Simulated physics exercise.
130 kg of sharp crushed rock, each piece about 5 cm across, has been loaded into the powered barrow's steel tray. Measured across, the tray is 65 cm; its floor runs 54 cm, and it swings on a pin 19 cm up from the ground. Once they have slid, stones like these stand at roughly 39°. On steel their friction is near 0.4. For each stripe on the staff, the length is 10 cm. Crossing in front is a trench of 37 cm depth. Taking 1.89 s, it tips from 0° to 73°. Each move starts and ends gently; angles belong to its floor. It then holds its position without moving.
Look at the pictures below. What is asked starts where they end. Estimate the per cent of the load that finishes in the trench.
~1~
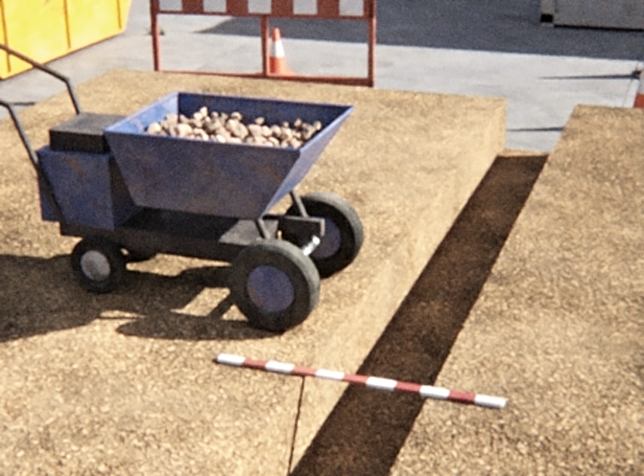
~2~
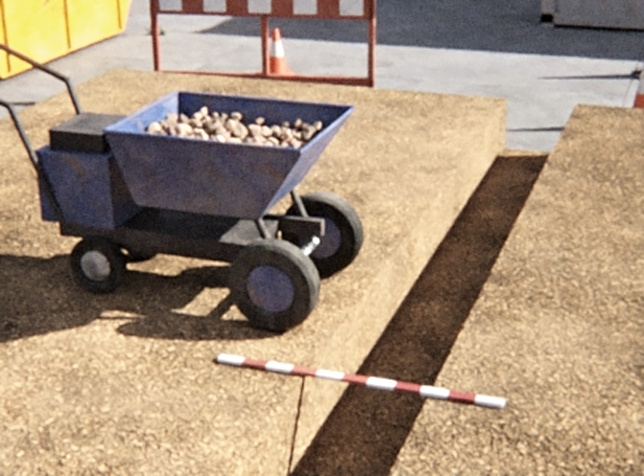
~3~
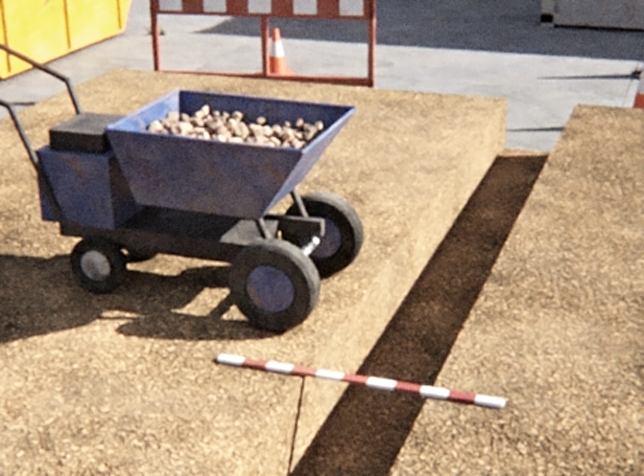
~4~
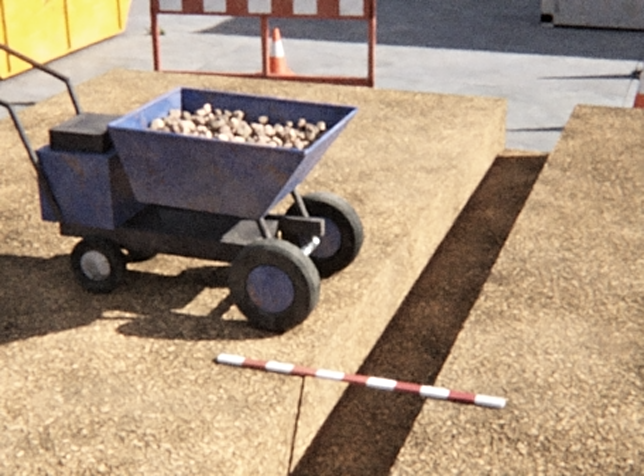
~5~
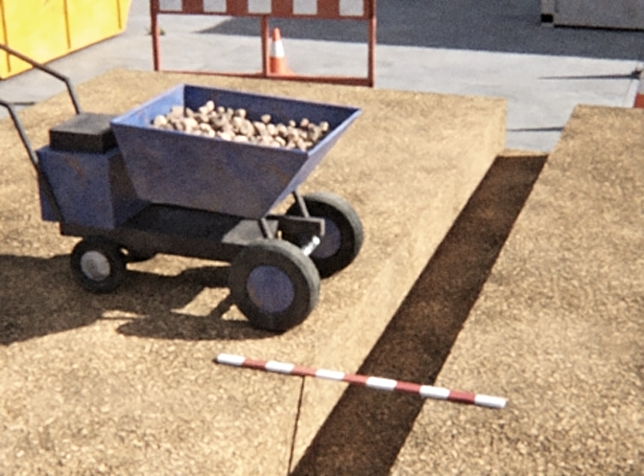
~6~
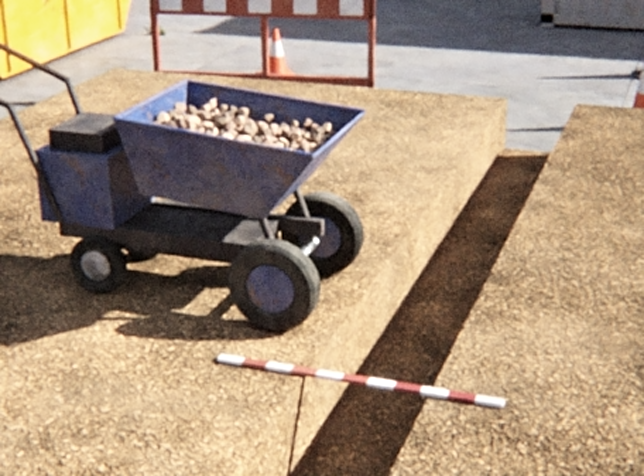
Roughly 50 percent.
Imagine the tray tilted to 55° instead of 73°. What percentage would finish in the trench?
In that case some 0 per cent.
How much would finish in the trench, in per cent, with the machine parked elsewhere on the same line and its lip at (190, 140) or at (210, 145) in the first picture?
First place roughly 75%, second roughly 80%.
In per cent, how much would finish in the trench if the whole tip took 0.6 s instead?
25 %.
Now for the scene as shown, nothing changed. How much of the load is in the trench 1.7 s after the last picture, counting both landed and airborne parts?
Some 5 per cent of the load by that point.
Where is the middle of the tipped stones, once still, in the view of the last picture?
(450, 375).
Then, 1.1 s after the last picture the floor is at 62°, 100 % in the tray; the foremost stones are at (417, 237).
Then, 1.7 s after the last picture the floor is at 73°, 78 % in the tray, 7 % in the trench, 15 % past the trench; the foremost stones are at (546, 333).
Then, 2.0 s after the last picture the floor is at 73°, 55 % in the tray, 16 % in the trench, 29 % past the trench; the foremost stones are at (613, 329).
Then, 4.0 s after the last picture the floor is at 73°, 20 % in the tray, 50 % in the trench, 29 % past the trench; the foremost stones are at (629, 334).
